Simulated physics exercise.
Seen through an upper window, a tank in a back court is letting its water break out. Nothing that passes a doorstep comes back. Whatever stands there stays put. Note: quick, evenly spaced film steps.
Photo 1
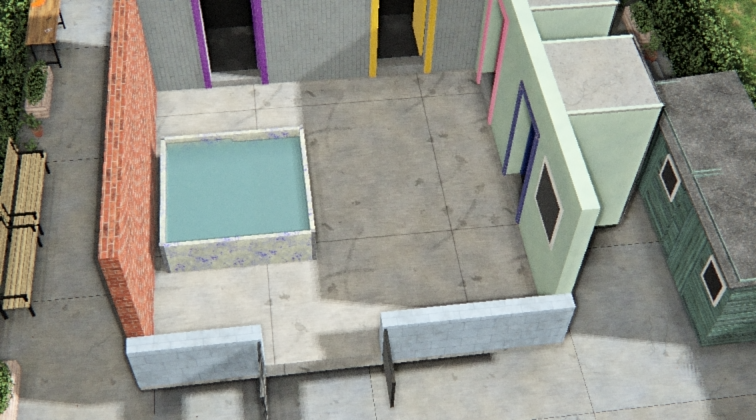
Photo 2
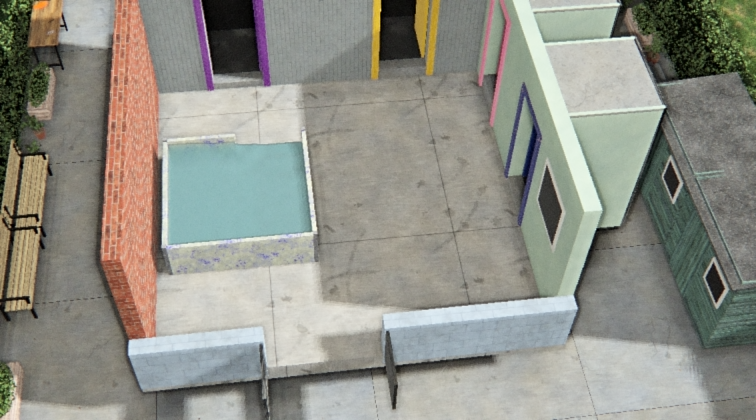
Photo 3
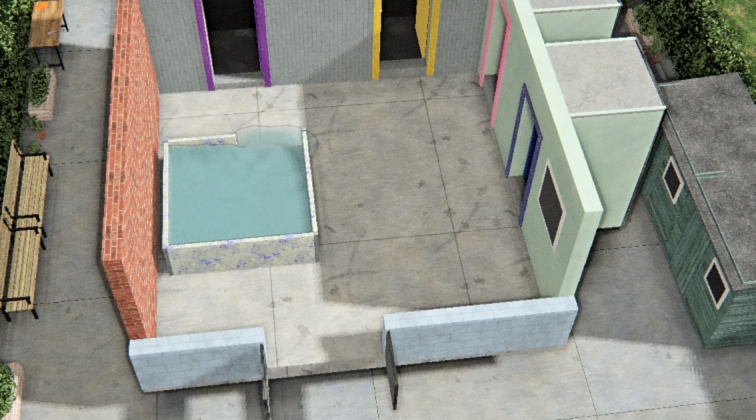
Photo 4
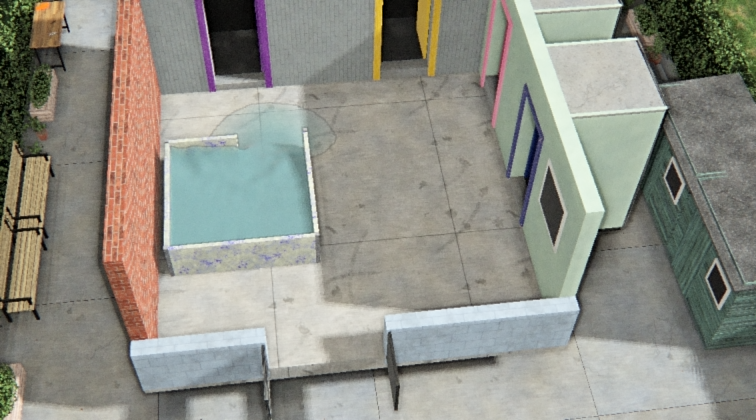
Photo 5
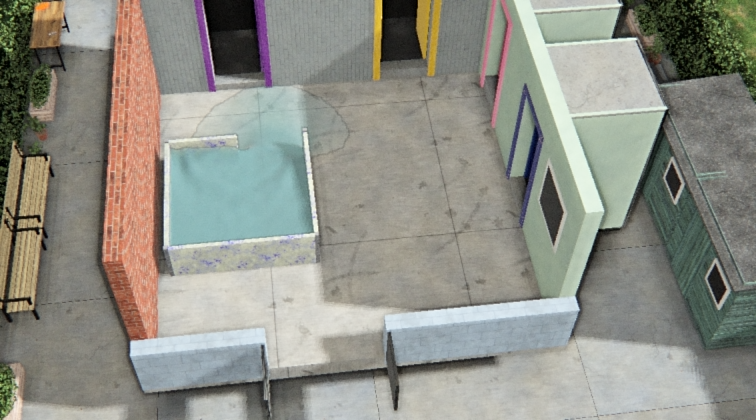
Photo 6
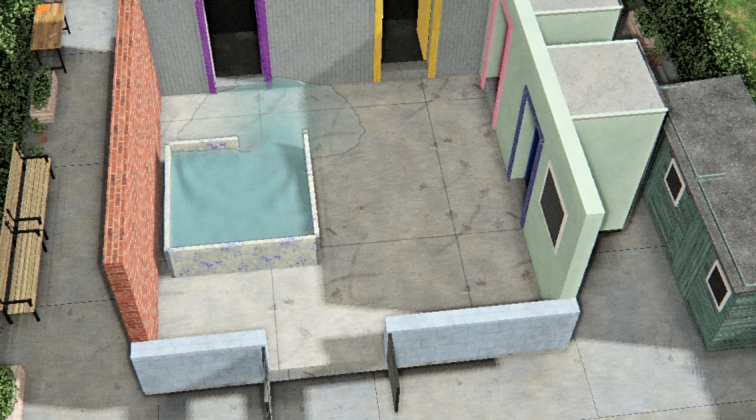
Water pours through a gap in the tank's far side and spreads across the courtyard.
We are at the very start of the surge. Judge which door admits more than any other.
The purple door admits the most.
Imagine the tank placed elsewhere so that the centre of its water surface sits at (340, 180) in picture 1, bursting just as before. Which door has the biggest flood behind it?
Answer: The yellow one.
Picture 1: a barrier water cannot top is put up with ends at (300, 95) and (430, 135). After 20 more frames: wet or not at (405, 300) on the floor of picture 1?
It would be still bare.
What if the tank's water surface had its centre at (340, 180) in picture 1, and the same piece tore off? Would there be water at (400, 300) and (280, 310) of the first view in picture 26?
The first point is unwetted and the second is unwetted.
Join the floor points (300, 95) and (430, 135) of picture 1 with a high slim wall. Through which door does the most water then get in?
The answer here is the door marked purple.
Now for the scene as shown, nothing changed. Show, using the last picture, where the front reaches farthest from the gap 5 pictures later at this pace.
The front tops out at about (409, 82).
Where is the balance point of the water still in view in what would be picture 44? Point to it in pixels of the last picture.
The centre of mass sits at about (318, 184).
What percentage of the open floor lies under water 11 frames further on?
My estimate is near 30 per cent.
A moment on, water covers 20 % of the floor; purple door some in, blue door not reached, pink door not reached, yellow door wet at the sill, nothing in.
Next, water covers 30 % of the floor; purple door a lot in, blue door not reached, pink door wet at the sill, nothing in, yellow door wet at the sill, nothing in.
Then, water covers 45 % of the floor; purple door a lot in, blue door wet at the sill, nothing in, pink door wet at the sill, nothing in, yellow door wet at the sill, nothing in.
Later, water covers 75 % of the floor; purple door a lot in, blue door wet at the sill, nothing in, pink door wet at the sill, nothing in, yellow door wet at the sill, nothing in.
In the end, water covers 90 % of the floor; purple door a lot in, blue door wet at the sill, nothing in, pink door wet at the sill, nothing in, yellow door wet at the sill, nothing in; the purple door has let in the most.
